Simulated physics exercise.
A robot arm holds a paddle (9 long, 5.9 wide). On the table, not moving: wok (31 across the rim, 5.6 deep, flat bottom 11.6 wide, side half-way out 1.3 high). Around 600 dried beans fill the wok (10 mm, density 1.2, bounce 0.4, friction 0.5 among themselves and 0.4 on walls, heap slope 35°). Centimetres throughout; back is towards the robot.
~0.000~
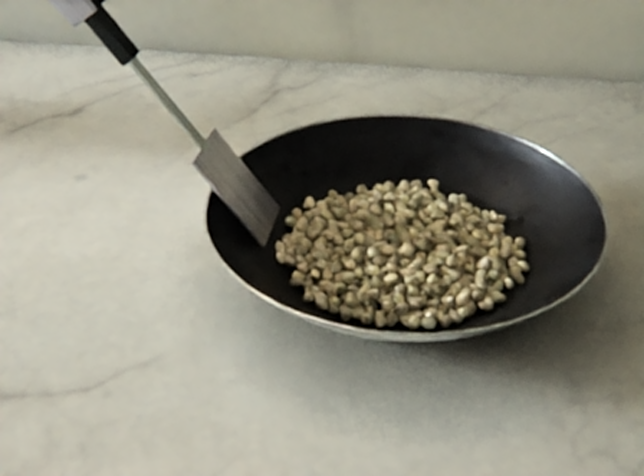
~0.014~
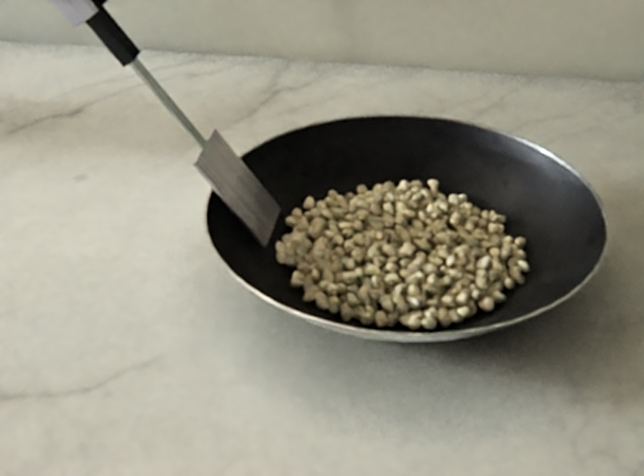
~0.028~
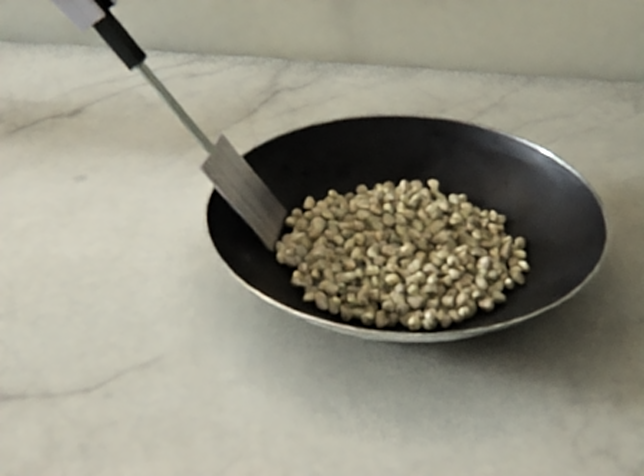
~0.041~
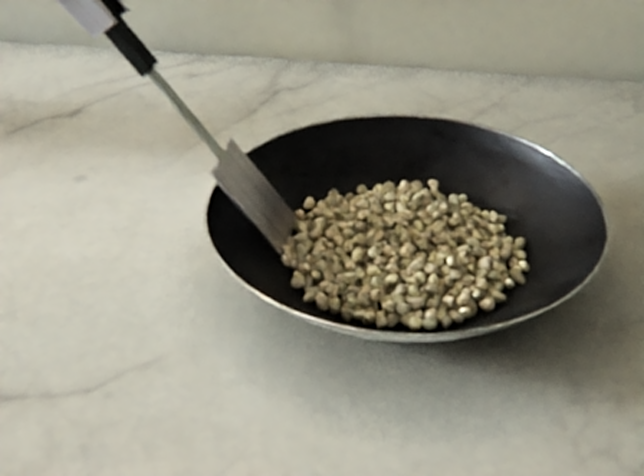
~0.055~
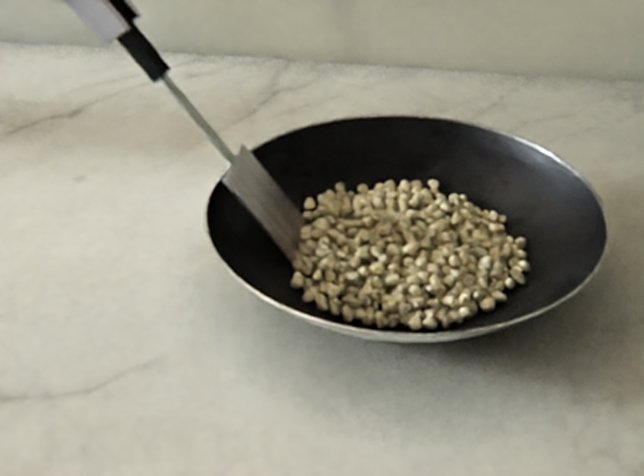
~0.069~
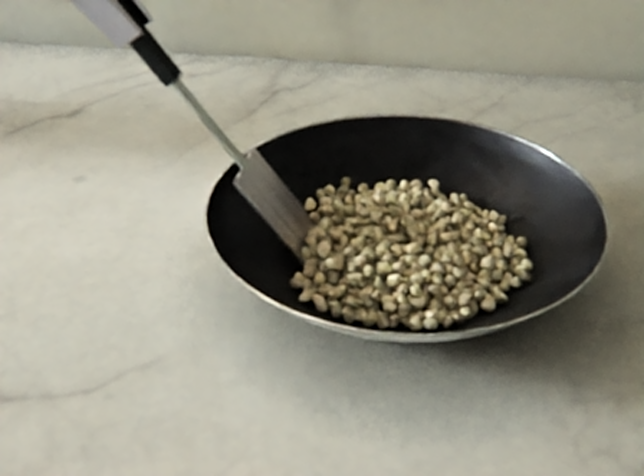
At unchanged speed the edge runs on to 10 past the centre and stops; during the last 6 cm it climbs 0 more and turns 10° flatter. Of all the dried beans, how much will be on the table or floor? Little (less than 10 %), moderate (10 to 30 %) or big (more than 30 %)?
Answer: Little; less than 10 % of the dried beans finish on the table or floor.
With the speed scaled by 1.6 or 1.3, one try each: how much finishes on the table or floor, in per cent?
Some 10 and 5 per cent.
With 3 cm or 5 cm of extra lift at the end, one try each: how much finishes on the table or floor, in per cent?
About 5 and 0 per cent.
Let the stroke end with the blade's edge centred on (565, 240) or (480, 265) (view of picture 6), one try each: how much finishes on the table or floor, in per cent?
Some 15 and 0 per cent.
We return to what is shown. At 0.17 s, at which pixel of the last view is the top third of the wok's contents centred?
Around (444, 253).
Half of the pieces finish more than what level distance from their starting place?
Some 4 cm.
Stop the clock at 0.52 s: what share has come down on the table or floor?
Some 5 per cent.
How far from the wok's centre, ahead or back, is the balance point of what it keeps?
About 4.5 cm ahead.
After 0.17 s, sloping 54°, highest piece 4 above the table; 603 in the wok.
After 0.27 s, sloping 52°, highest piece 5 above the table; 603 in the wok.
After 0.52 s, sloping 44°, highest piece 6 above the table; 576 in the wok, 26 on the table or floor, 1 on the blade or in flight.
After 1.57 s, sloping 44°, highest piece 6 above the table; 576 in the wok, 27 on the table or floor.
At rest, 576 in the wok, 27 on the table or floor. That is 4 % on the table or floor.
